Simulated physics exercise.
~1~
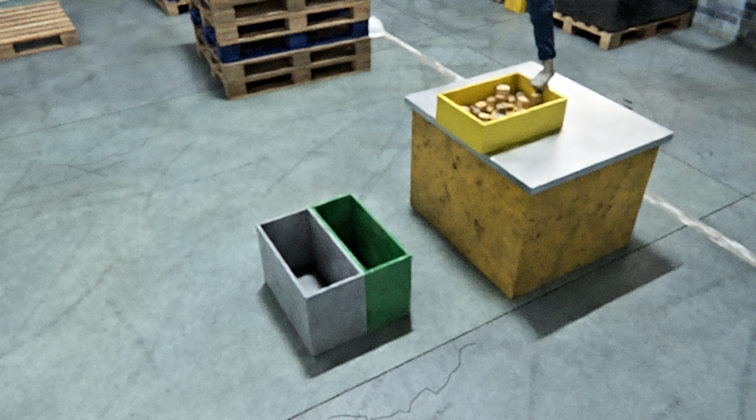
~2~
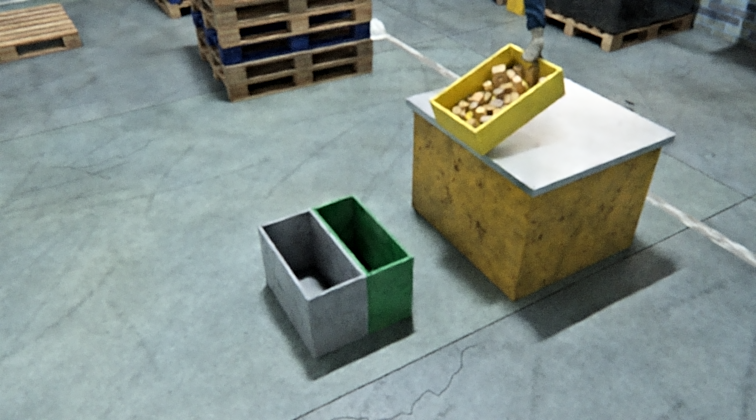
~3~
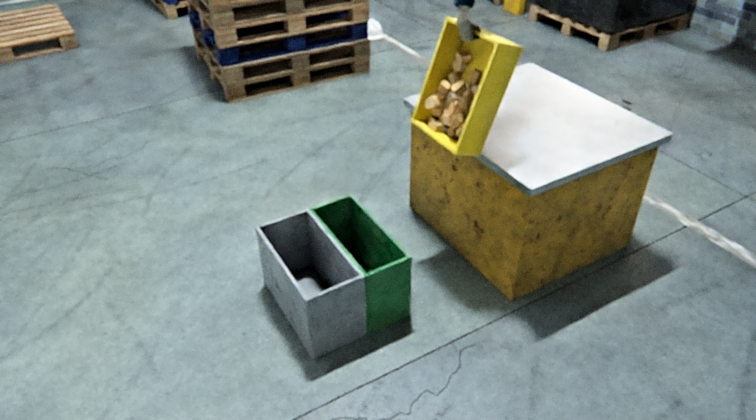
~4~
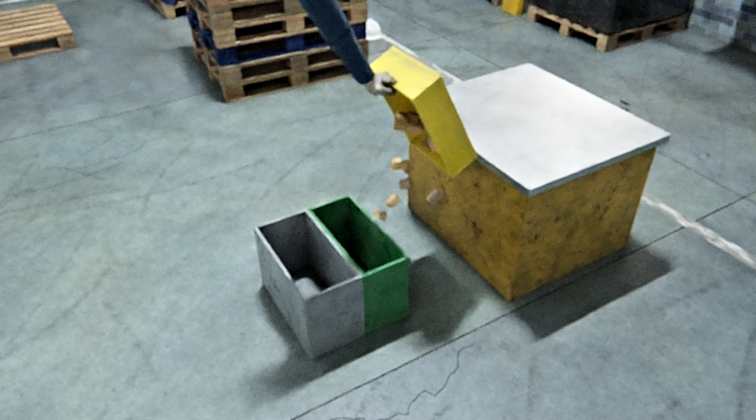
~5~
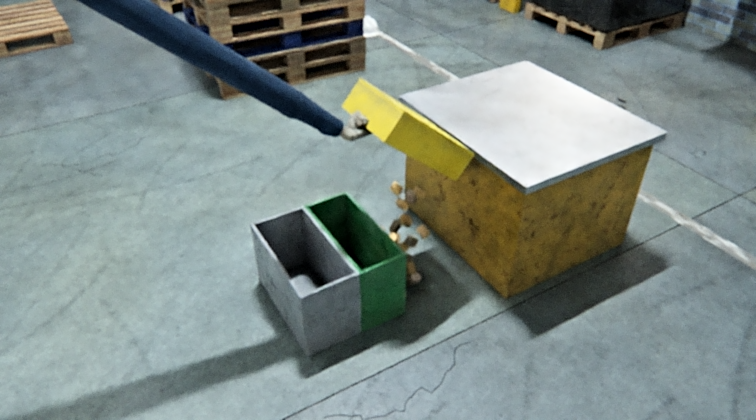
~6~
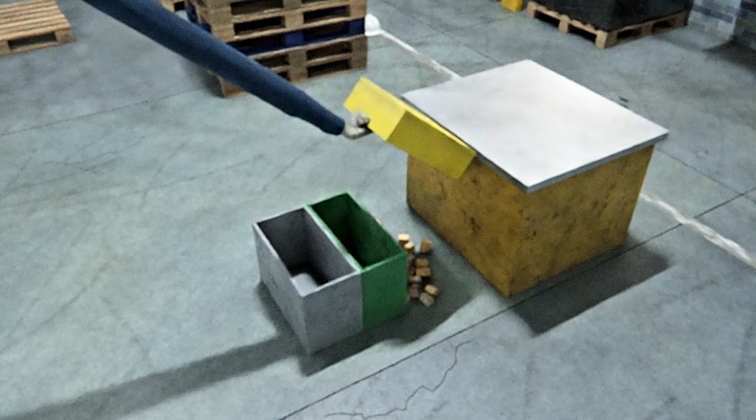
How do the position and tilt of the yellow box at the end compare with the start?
At the start the yellow box sits level and upright on top of the bench. By the end it is farther left and slightly lower, tipped almost upside down over the bench's left edge with the hand still on it.
